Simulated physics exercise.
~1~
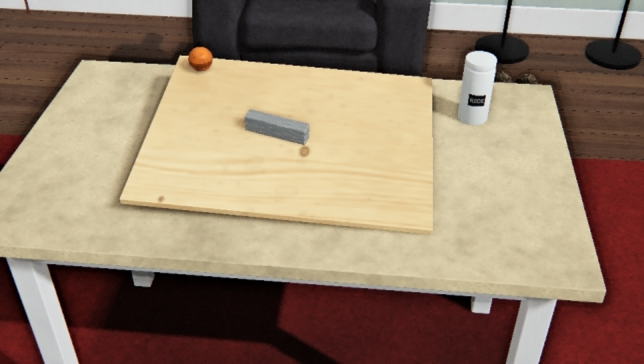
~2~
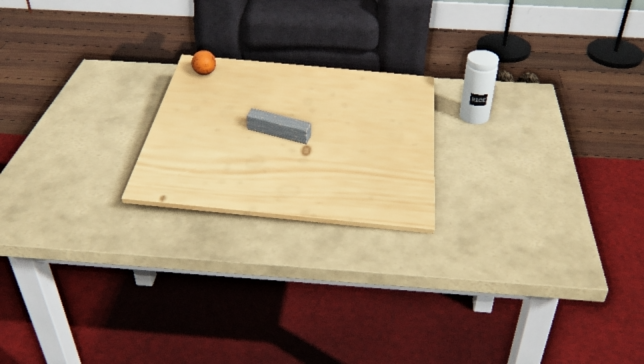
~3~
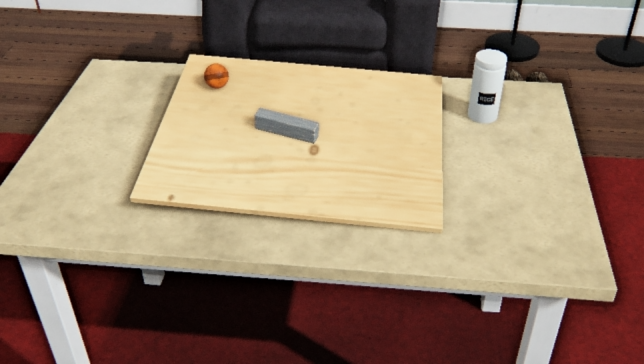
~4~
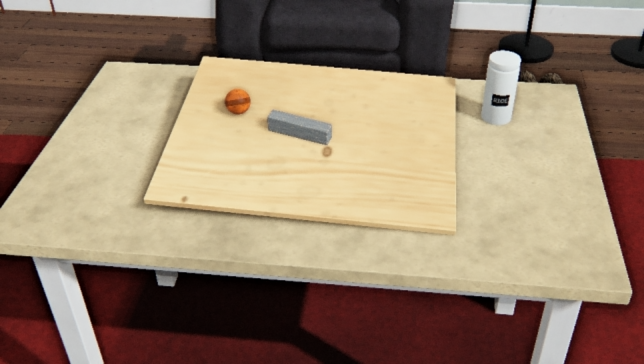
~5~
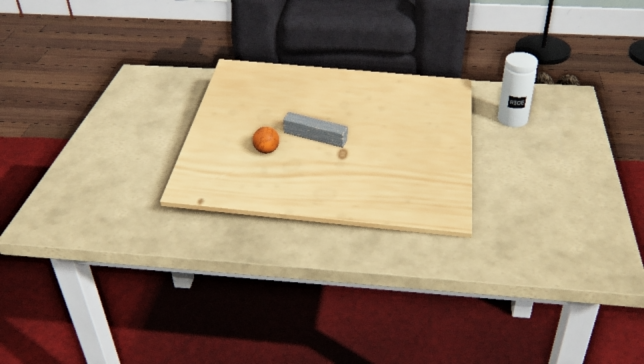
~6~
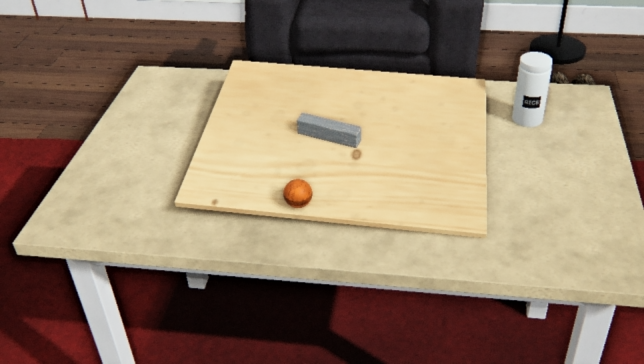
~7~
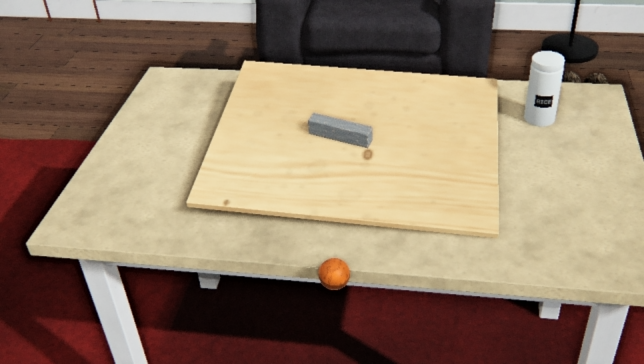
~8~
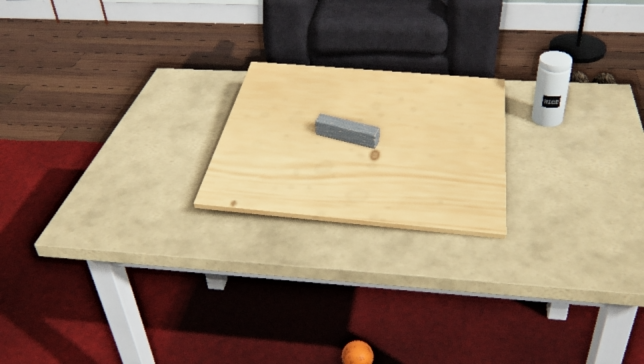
An orange ball rolls down a tilted wooden board and drops off the table's near edge.
